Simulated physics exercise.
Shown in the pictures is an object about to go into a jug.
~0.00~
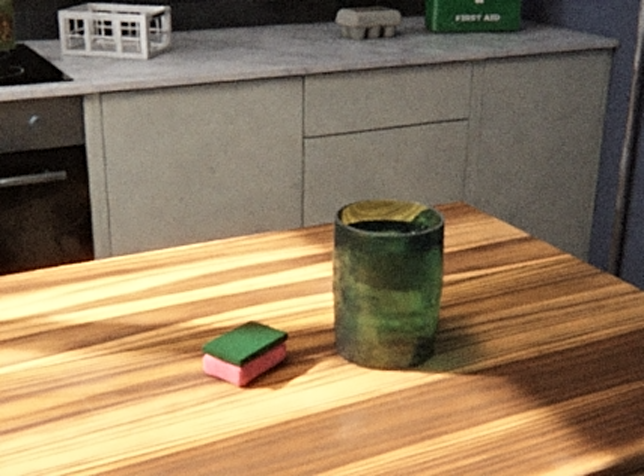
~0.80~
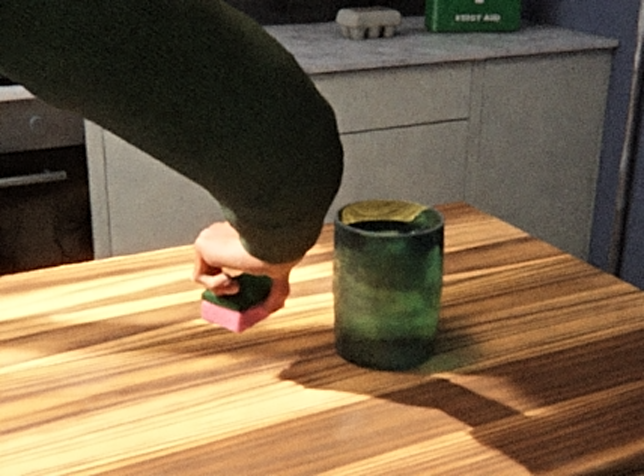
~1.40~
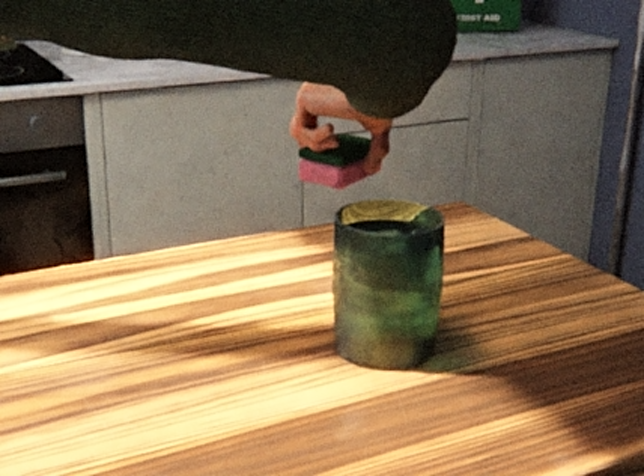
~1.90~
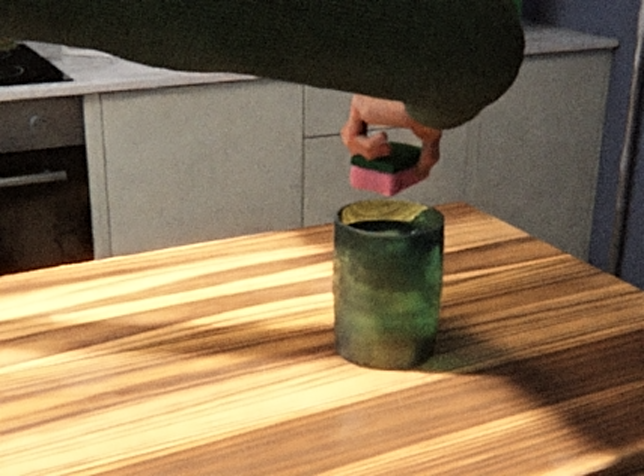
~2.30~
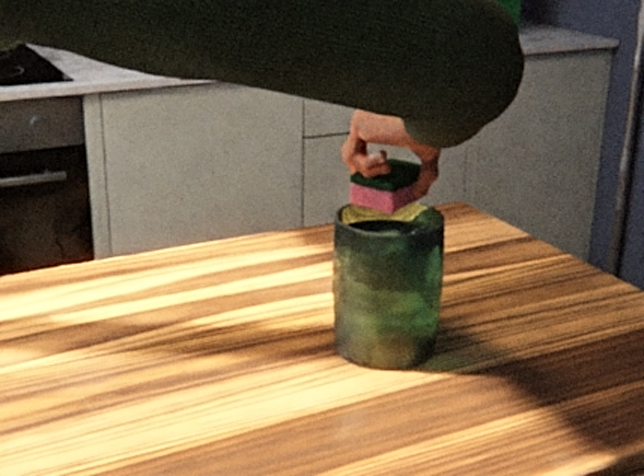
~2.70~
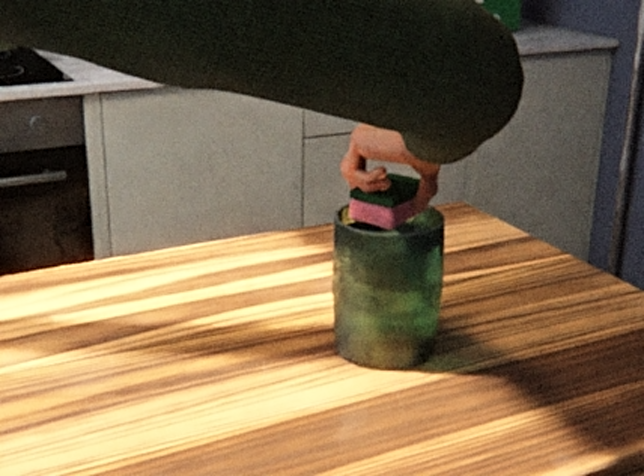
On a striped wooden kitchen table, a hand picked up a pink and green sponge, carried it up and to the right above a nearly full green jug, then lowered it to the opening.
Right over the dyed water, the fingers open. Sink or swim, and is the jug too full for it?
In the end it remains up, and the jug contains it all.
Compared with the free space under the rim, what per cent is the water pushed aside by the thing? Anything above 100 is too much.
Around 10 %.
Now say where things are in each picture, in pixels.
In the first picture, the sponge lies on the top at (246, 354); jug (387, 281) about three quarters full.
The second picture shows a hand picks up the sponge at (245, 300); jug about three quarters full, surface at (389, 238).
In the third picture, the sponge is carried over at (341, 162); jug (387, 281) about three quarters full.
In the fourth picture, the sponge is above the jug at (392, 168); jug about three quarters full, surface at (389, 238).
The fifth picture shows the sponge comes down at (391, 186); jug (387, 281) about three quarters full.
In the sixth picture, the sponge is just over the surface at (390, 201); jug about three quarters full, surface at (389, 238).
After 3.0 s, the sponge enters the dyed water; the jug is nearly full.
After 3.4 s, the sponge comes up again; the jug is nearly full.
After 5.0 s, the sponge is afloat; the jug is nearly full; none went over.
